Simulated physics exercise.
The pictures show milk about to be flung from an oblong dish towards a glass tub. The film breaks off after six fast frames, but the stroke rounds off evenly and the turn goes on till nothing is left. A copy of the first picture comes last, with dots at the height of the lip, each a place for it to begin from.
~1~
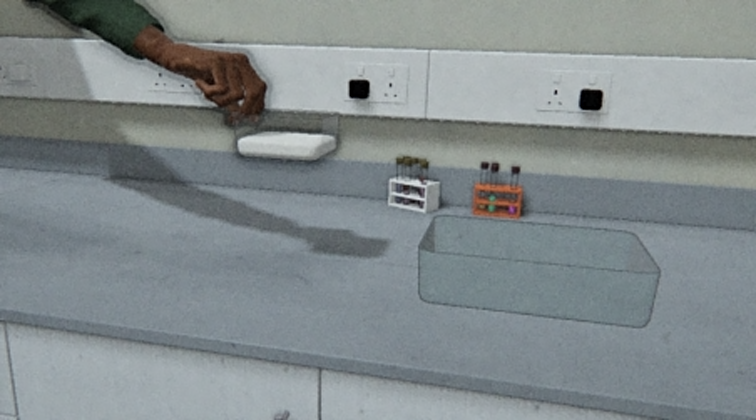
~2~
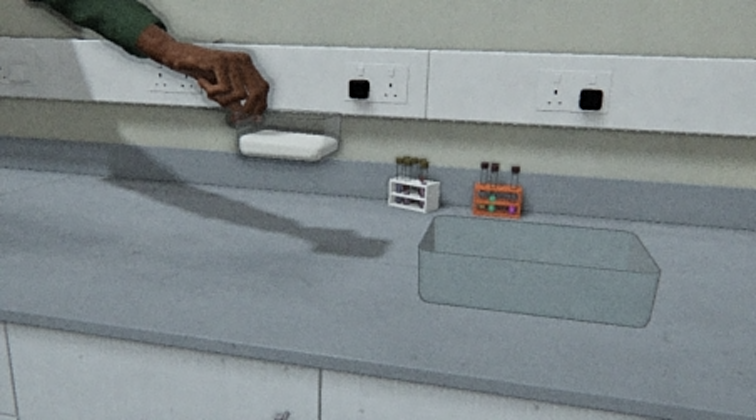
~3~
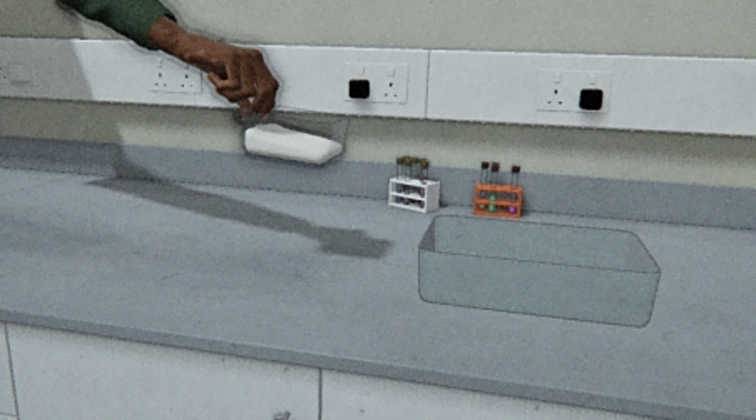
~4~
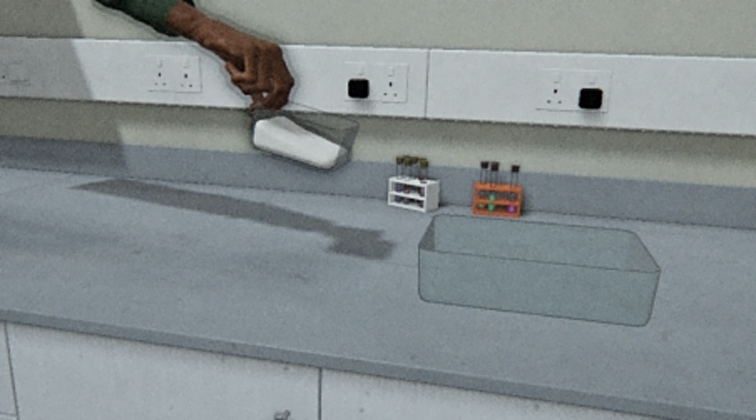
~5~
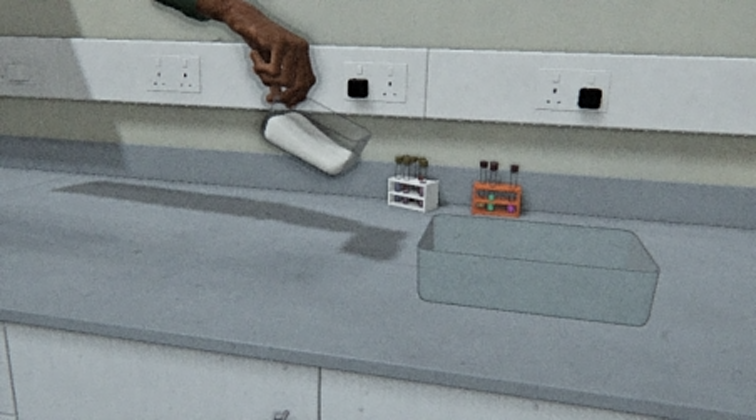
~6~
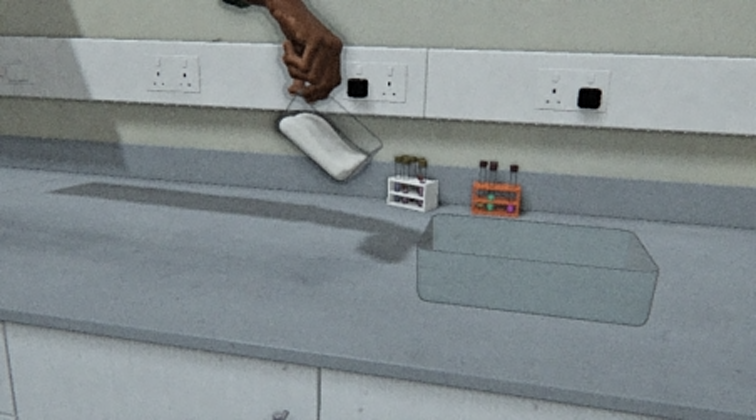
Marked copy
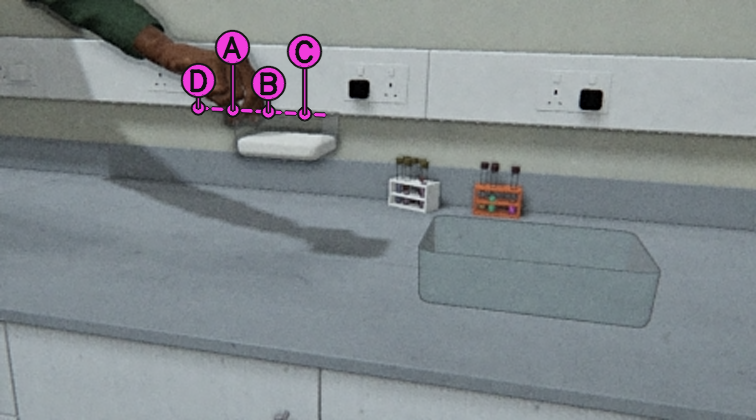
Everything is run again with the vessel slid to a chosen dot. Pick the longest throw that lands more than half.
The answer is place C.
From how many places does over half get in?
One of the four.
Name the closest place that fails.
B it is.
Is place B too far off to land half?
Yes, it does.
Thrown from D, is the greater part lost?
Yes, it does.
In magenta, A at (232, 109); B at (268, 111); C at (304, 113); D at (198, 108).
Choosing A, about 0 % lands in the tub, 100 % falls short.
Choosing B, about 11 % lands in the tub, 84 % falls short and 5 % goes beside or beyond.
Choosing C, about 74 % lands in the tub, 19 % falls short and 8 % goes beside or beyond.
Choosing D, about 0 % lands in the tub, 100 % falls short.
